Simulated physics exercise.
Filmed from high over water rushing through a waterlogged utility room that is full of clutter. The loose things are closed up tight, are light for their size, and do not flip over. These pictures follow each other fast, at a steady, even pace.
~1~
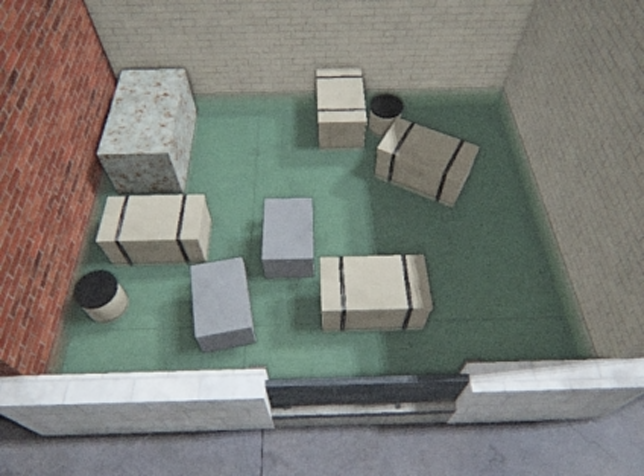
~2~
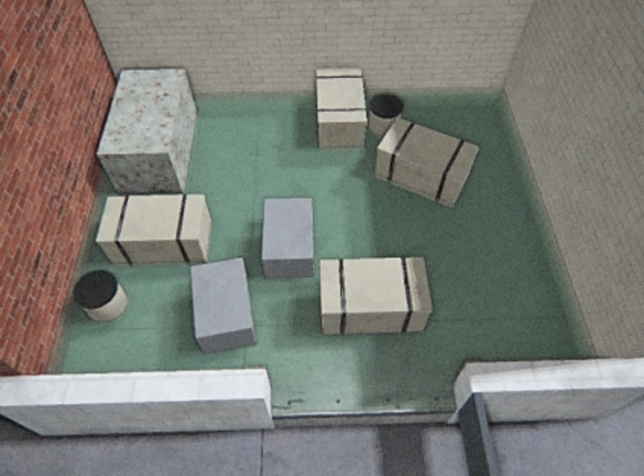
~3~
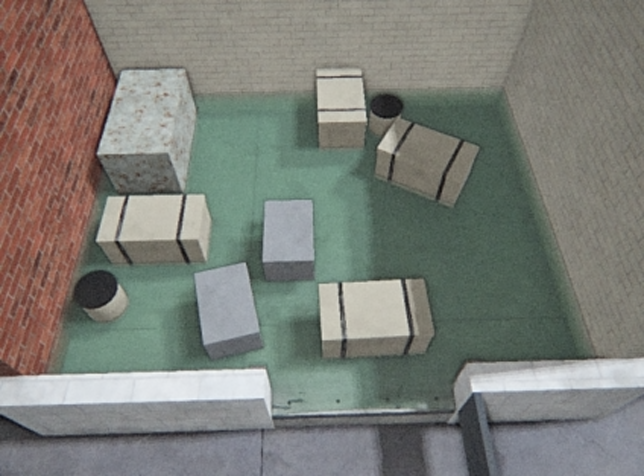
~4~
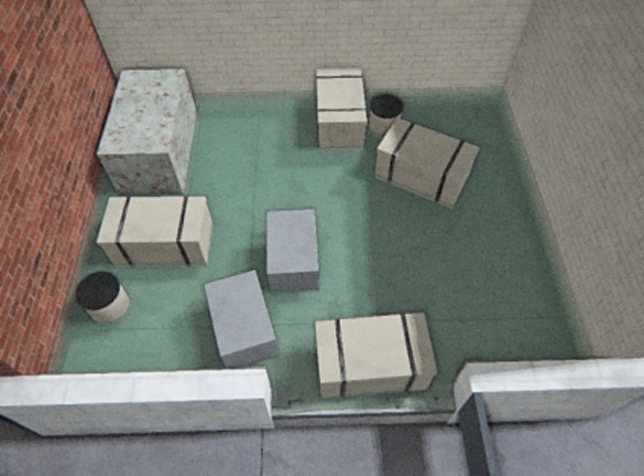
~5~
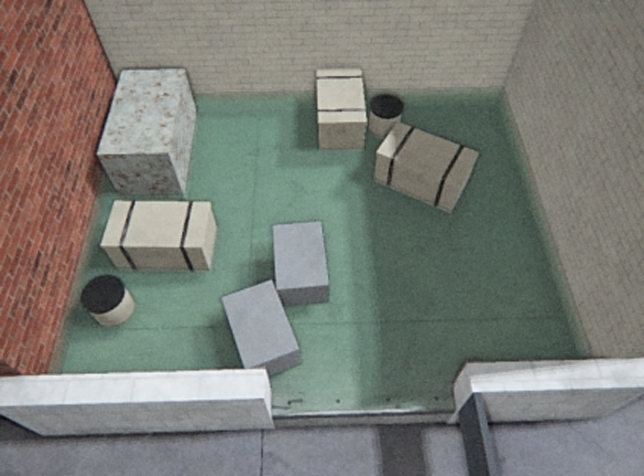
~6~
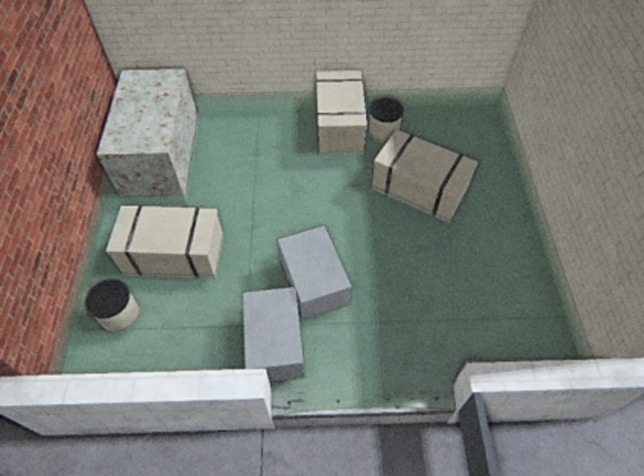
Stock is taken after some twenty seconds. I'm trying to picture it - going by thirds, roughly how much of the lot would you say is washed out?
It comes out at two thirds or beyond.
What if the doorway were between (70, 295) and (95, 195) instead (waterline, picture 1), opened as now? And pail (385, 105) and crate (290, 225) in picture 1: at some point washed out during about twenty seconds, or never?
Taking them in order, retained and escaped.
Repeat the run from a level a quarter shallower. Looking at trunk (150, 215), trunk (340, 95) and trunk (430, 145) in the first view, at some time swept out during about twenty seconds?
Taking them in order: Leaves the room; remains in the room; leaves the room.
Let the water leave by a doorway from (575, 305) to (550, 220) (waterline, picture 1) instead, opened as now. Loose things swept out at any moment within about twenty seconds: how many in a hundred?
Estimate: Near 50 per cent.
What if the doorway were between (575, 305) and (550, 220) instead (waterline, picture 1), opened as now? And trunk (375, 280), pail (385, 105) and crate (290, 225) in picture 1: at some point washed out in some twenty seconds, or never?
First escapes, second escapes, third escapes.
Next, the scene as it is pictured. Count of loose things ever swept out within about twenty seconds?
So the number is 6.
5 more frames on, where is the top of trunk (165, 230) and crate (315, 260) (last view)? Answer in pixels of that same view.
Close to (177, 260) and (390, 384).
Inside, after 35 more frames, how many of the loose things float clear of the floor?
2 in all.
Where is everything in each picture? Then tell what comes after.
A crate at (220, 295) floats; a crate at (288, 227), afloat; 0 of 8 have shifted, in the first picture.
A crate at (220, 296), afloat; a crate at (288, 227) floats; 0 of 8 have shifted, in the second picture.
A crate at (225, 302), afloat, close to its start; a crate at (288, 229), afloat; 2 of 8 have shifted, in the third picture.
A crate at (239, 311), afloat, close to its start; a crate at (292, 240) floats, close to its start; 3 of 8 have shifted, in the fourth picture.
A crate at (259, 322) floats, a stride from its start; a crate at (300, 254) floats, close to its start; 5 of 8 have shifted, in the fifth picture.
A crate at (272, 326) floats, a stride from its start; a crate at (313, 262) floats, a stride from its start; 6 of 8 have shifted, in the sixth picture.
A moment on, 2 of 8 are out; 6 afloat.
Next, 3 of 8 are out; 5 afloat.
Later, 6 of 8 are out; 2 afloat.
In the end, 6 of 8 are out; 2 afloat.
